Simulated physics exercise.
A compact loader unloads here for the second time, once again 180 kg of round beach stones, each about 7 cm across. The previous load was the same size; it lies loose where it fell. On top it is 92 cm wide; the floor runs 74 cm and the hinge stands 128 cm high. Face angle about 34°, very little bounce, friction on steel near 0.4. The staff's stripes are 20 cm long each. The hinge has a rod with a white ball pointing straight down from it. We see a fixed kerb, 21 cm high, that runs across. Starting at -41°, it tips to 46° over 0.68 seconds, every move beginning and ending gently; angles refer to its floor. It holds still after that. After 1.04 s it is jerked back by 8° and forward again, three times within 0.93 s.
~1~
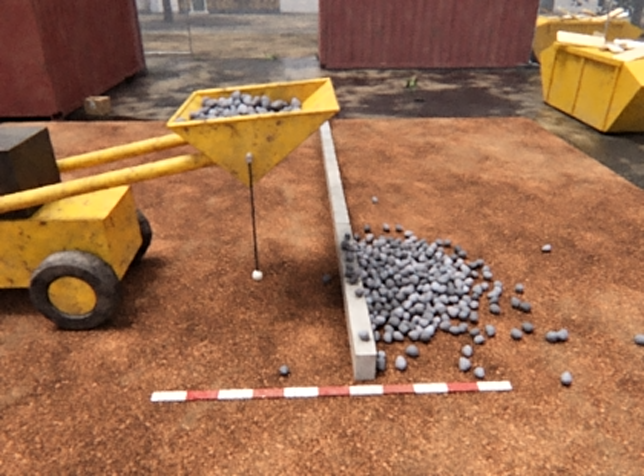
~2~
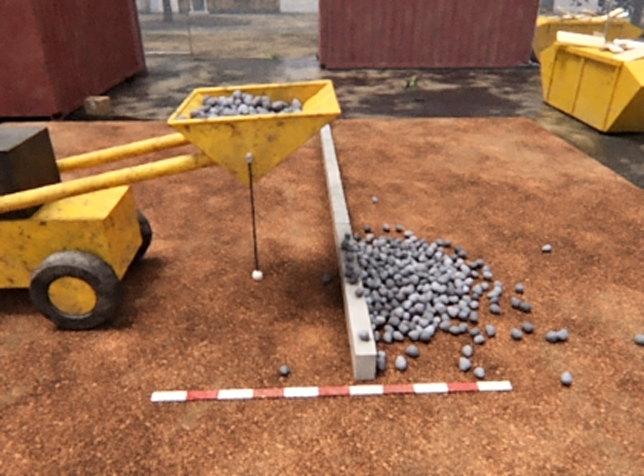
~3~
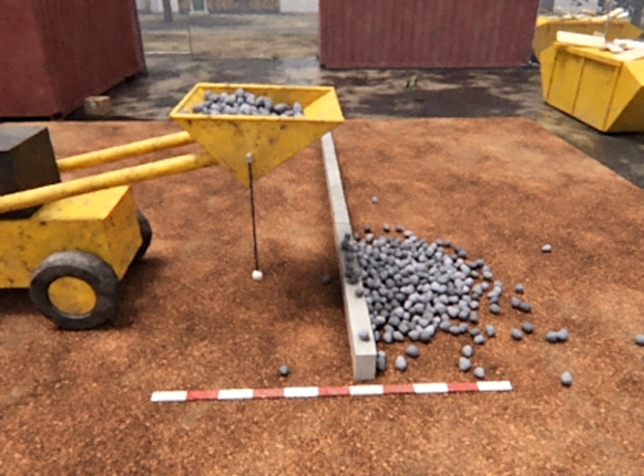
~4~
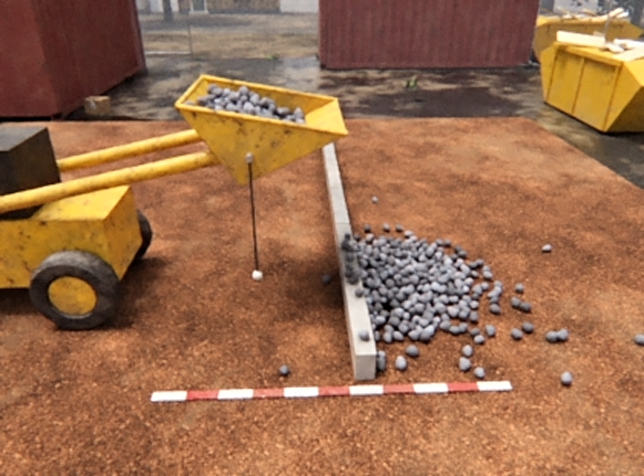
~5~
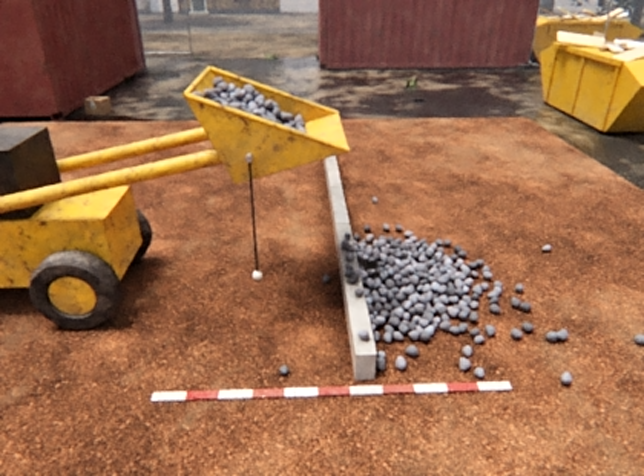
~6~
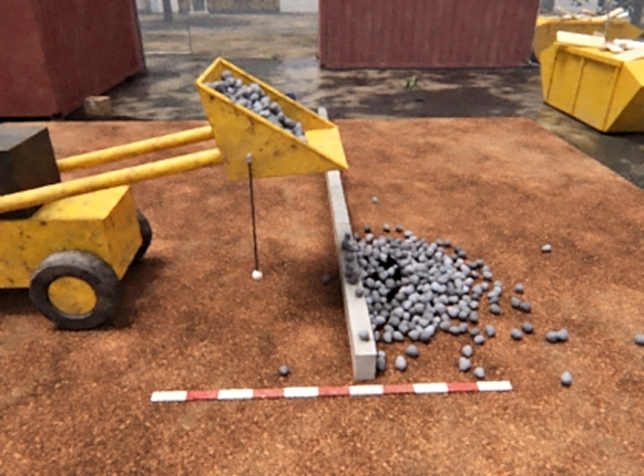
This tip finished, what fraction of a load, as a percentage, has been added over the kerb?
About 55 per cent of a load.
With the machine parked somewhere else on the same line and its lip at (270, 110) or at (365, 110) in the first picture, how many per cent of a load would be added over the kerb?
The first position would add some 0 per cent, the second some 90.
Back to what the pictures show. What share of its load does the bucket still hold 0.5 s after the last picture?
Roughly 70 parts in a hundred of the load.
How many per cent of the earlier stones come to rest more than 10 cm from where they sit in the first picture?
Near 5 per cent, I reckon.
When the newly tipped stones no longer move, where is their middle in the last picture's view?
Their middle rests near (370, 276).
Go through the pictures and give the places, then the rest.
Lip at (339, 109), floor tilted -41°, highest stones at (250, 102). The earlier load is highest near (353, 267), 25 cm above ground level, 3 % on this side of the kerb, 97 % over the kerb, in the first picture.
Lip at (340, 112), floor tilted -39°, highest stones at (235, 101), in the second picture.
The bucket is at -34°, its lip at (343, 121); the top of the load is at (231, 99), in the third picture.
Lip at (347, 134), floor tilted -26°, highest stones at (224, 94), in the fourth picture.
The bucket is at -16°, its lip at (349, 150); the top of the load is at (226, 90), in the fifth picture.
Lip at (347, 168), floor tilted -5°, highest stones at (229, 83), in the sixth picture.
Then, 0.2 s after the last picture the floor is at 32°; in per cent of one load, 100 in the bucket, 3 on this side of the kerb, 97 over the kerb; the foremost stones are at (552, 313).
Then, 0.5 s after the last picture the floor is at 46°; in per cent of one load, 70 in the bucket, 33 on this side of the kerb, 97 over the kerb; the foremost stones are at (552, 313).
Then, 2.1 s after the last picture the floor is at 46°; in per cent of one load, 0 in the bucket, 48 on this side of the kerb, 152 over the kerb; the foremost stones are at (575, 285).
Then, 4.6 s after the last picture the floor is at 46°; in per cent of one load, 0 in the bucket, 48 on this side of the kerb, 152 over the kerb; the foremost stones are at (577, 285). Net gain over the kerb, 55.
